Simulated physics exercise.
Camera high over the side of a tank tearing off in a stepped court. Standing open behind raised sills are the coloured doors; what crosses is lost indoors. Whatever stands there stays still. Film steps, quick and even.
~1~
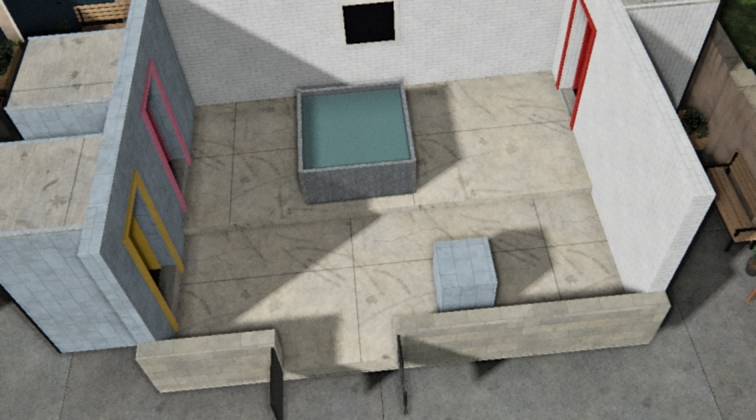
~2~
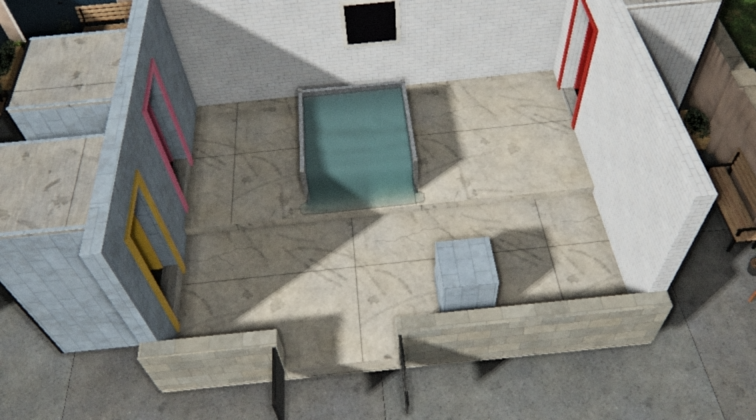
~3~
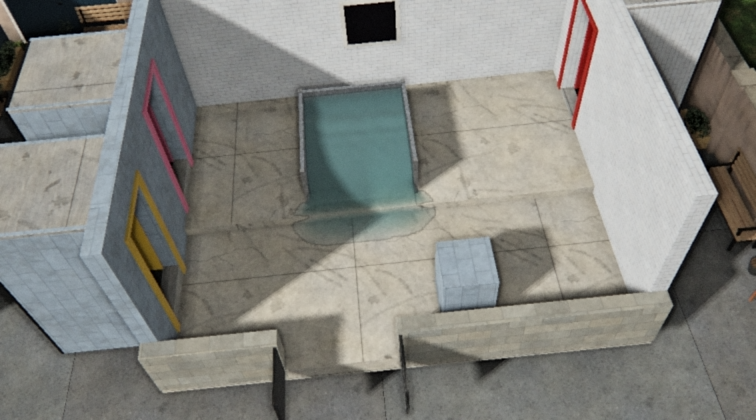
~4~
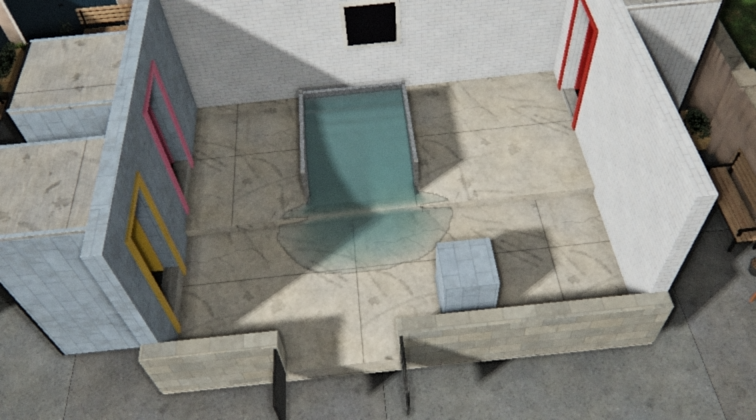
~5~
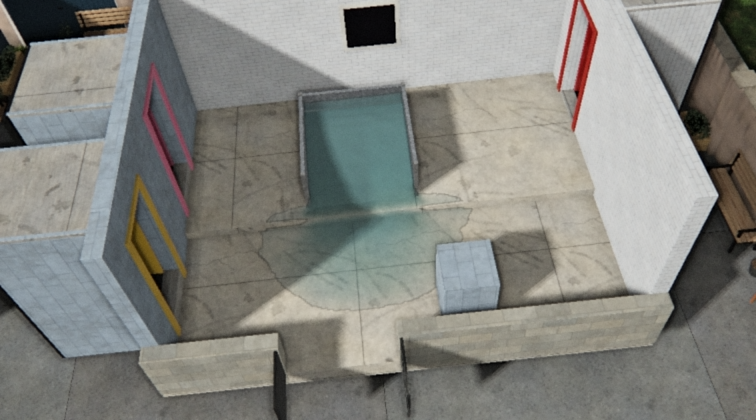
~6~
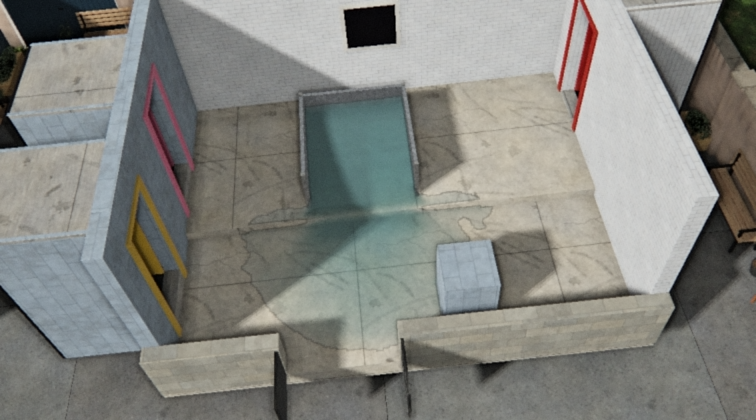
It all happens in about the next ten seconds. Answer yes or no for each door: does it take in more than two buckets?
Yellow door: No; pink door: No; red door: No.
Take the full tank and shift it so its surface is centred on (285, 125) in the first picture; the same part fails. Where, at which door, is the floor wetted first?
That is the yellow-painted one.
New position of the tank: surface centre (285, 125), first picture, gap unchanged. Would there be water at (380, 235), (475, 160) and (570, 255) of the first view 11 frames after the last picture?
Soaked, spared, spared.
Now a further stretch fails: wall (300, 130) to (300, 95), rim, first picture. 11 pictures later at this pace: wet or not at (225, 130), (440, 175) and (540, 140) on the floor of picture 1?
The three spots, in order, are inundated, spared and spared.
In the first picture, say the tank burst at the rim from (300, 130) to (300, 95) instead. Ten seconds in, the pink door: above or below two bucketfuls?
Pink: Exceeds it.
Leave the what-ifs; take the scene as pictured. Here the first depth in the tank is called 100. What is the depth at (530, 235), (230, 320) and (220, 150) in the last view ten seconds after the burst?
I'd say close to 6, 10 and 0 percent.
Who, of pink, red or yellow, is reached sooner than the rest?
Soonest: The yellow-painted one.
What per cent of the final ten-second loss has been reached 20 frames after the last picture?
My figure is about 65 in a hundred.
A moment on, water covers 35 % of the floor; the yellow door not reached, the pink door not reached, the red door not reached.
Next, water covers 45 % of the floor; the yellow door wet at the sill, nothing in, the pink door not reached, the red door not reached.
Then, water covers 50 % of the floor; the yellow door wet at the sill, nothing in, the pink door not reached, the red door not reached.
Later, water covers 50 % of the floor; the yellow door wet at the sill, nothing in, the pink door wet at the sill, nothing in, the red door not reached.
In the end, water covers 50 % of the floor; the yellow door wet at the sill, nothing in, the pink door wet at the sill, nothing in, the red door not reached.
